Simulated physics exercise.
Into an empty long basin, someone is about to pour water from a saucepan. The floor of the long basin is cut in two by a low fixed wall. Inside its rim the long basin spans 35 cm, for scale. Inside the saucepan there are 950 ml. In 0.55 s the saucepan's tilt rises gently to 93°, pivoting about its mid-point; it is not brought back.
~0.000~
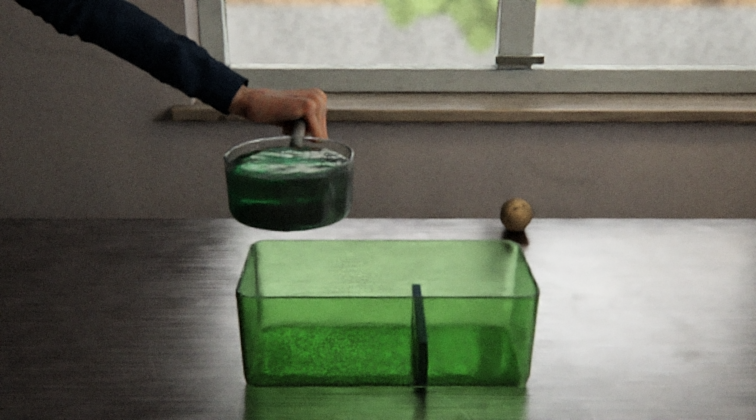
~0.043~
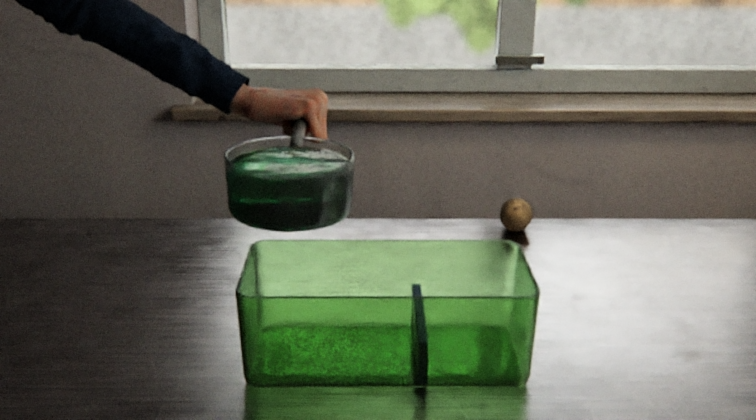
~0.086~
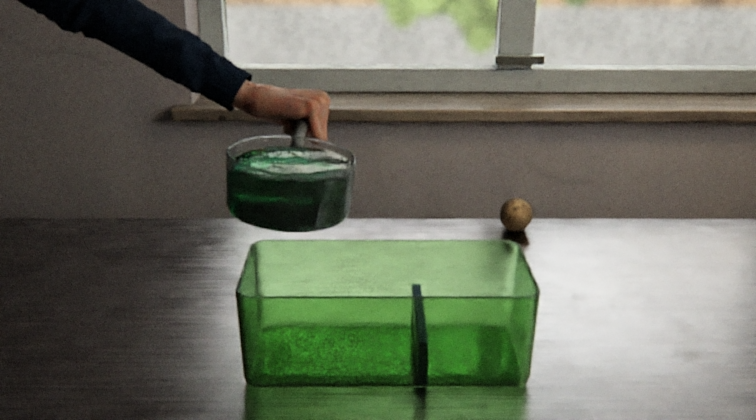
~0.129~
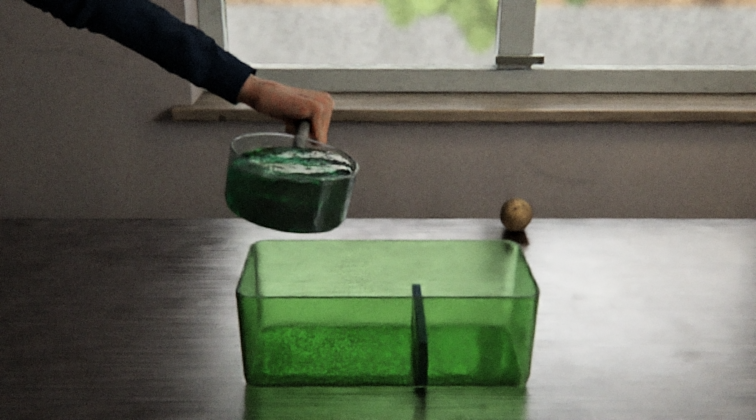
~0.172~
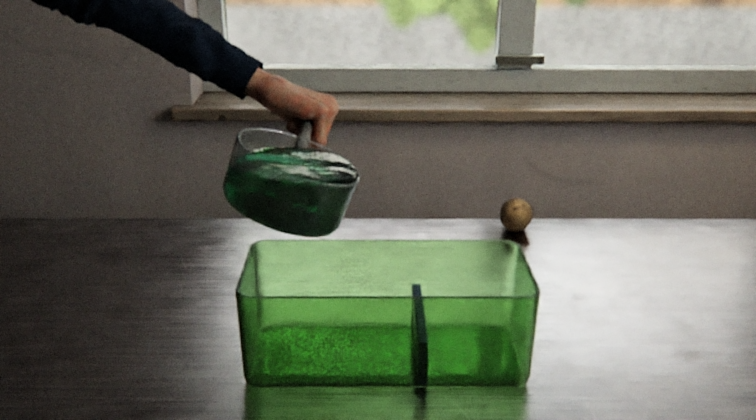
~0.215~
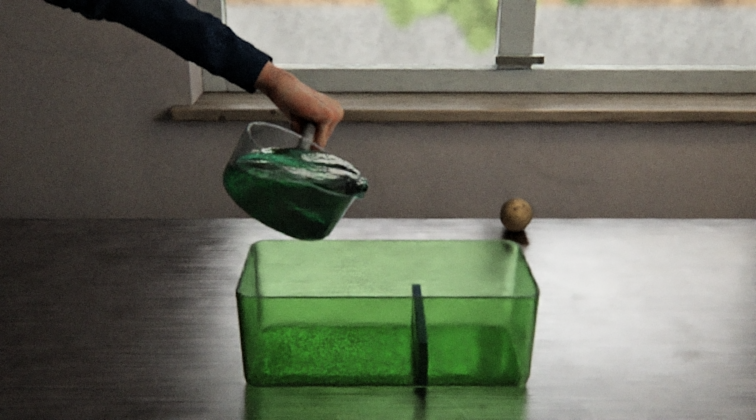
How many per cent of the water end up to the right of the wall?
About 7 per cent.
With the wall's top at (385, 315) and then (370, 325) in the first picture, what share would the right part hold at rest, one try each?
First try about 65 %, second try about 85 %.
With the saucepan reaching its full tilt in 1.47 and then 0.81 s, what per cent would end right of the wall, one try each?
First 25, then 15 per cent.
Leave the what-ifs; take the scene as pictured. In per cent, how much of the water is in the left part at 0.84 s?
Roughly 82 percent.
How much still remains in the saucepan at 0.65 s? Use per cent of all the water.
Remaining share: Approx. 9 %.
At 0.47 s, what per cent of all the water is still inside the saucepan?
At that time about 30 in a hundred parts are still held.
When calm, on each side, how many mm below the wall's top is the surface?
Noted: Left near 34 mm, right near 56 mm.
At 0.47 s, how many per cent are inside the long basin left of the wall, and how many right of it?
I'd say some 32 in a hundred on the left and 3 on the right.
By 0.47 s the tilt is 88° and 29 per cent is still to pour, 32 is left of the wall and 3 right of it.
By 0.65 s the tilt is 93° and 9 per cent is still to pour, 82 is left of the wall and 5 right of it.
By 0.84 s the tilt is 93° and 3 per cent is still to pour, 82 is left of the wall and 6 right of it.
By 1.05 s the tilt is 93° and 1 per cent is still to pour, 85 is left of the wall and 7 right of it.
At rest 86 per cent lies left of the wall, 7 right of it and 7 outside.
